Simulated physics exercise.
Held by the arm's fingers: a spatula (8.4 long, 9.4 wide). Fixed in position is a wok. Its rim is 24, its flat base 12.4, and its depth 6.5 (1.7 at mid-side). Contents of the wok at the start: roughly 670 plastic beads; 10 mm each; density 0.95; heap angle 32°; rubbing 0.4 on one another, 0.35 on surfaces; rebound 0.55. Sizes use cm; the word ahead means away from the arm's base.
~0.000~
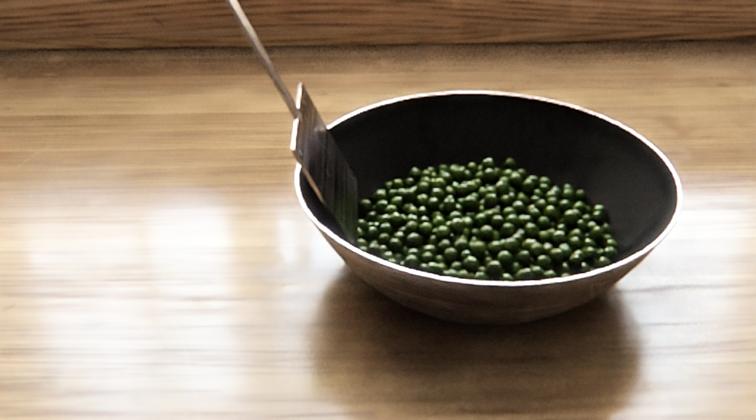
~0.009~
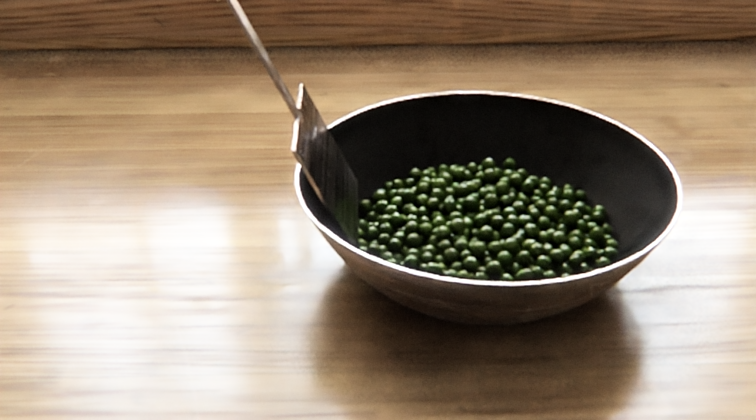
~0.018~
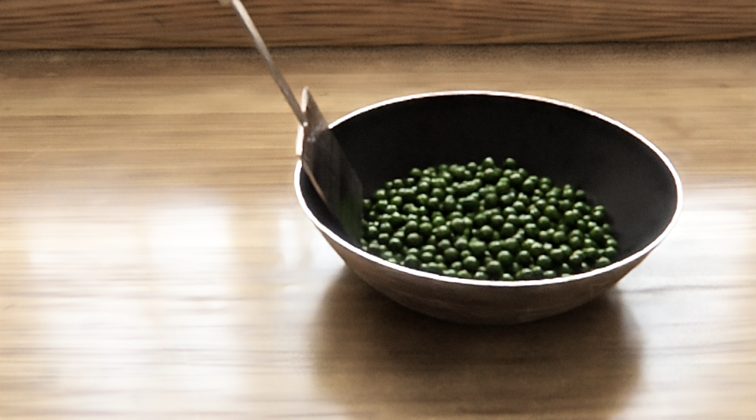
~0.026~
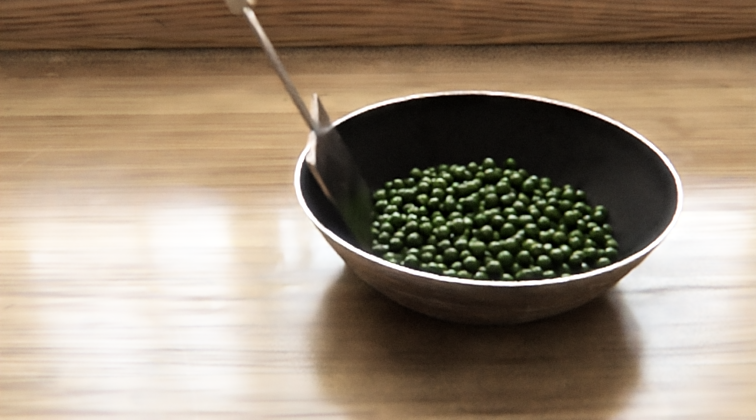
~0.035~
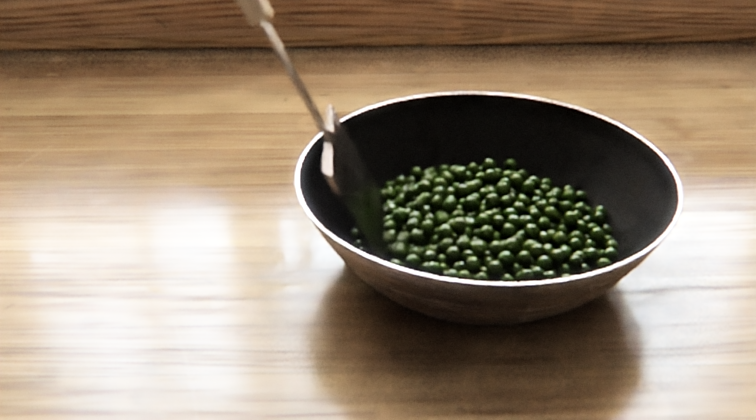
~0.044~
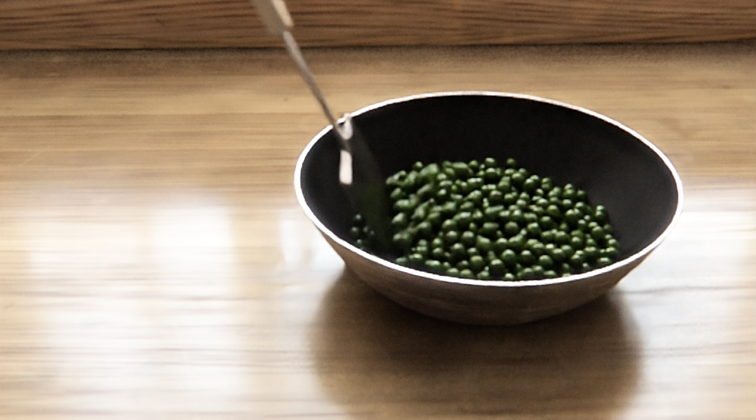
The video shows a dark wok of small green beads on a wooden surface, with a metal spatula at its left side. The spatula moves slightly right and down into the wok, nudging the nearest beads while most stay still.
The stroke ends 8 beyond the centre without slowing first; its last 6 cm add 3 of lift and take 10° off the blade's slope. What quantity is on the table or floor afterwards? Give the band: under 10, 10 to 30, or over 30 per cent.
Over 30 per cent.
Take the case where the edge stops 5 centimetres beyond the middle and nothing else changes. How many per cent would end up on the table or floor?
Near 20 per cent.
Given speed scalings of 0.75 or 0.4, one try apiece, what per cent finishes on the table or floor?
Estimates, in order: 40 % and 20 %.
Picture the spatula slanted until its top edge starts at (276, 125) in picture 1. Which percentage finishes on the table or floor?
Some 40 per cent.
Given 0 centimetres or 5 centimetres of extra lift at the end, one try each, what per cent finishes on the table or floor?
I'd say close to 50 percent for the first and close to 35 percent for the second.
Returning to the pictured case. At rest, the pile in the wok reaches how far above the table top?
5.0 cm.
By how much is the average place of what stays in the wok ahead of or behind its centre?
Forward offset: Roughly 2.5 cm.
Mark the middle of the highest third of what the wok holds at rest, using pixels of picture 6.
I'd put it close to (570, 232).
By 0.08 s, sloping 65°, highest piece 10 above the table; 666 in the wok.
By 0.11 s, sloping 63°, highest piece 16 above the table; 665 in the wok, 1 on the blade or in flight.
By 0.33 s, sloping 55°, highest piece 26 above the table; 397 in the wok, 22 on the table or floor, 247 on the blade or in flight.
By 1.38 s, sloping 55°, highest piece 5 above the table; 395 in the wok, 271 on the table or floor.
Final count, 395 in the wok, 271 on the table or floor. That is 41 % on the table or floor.
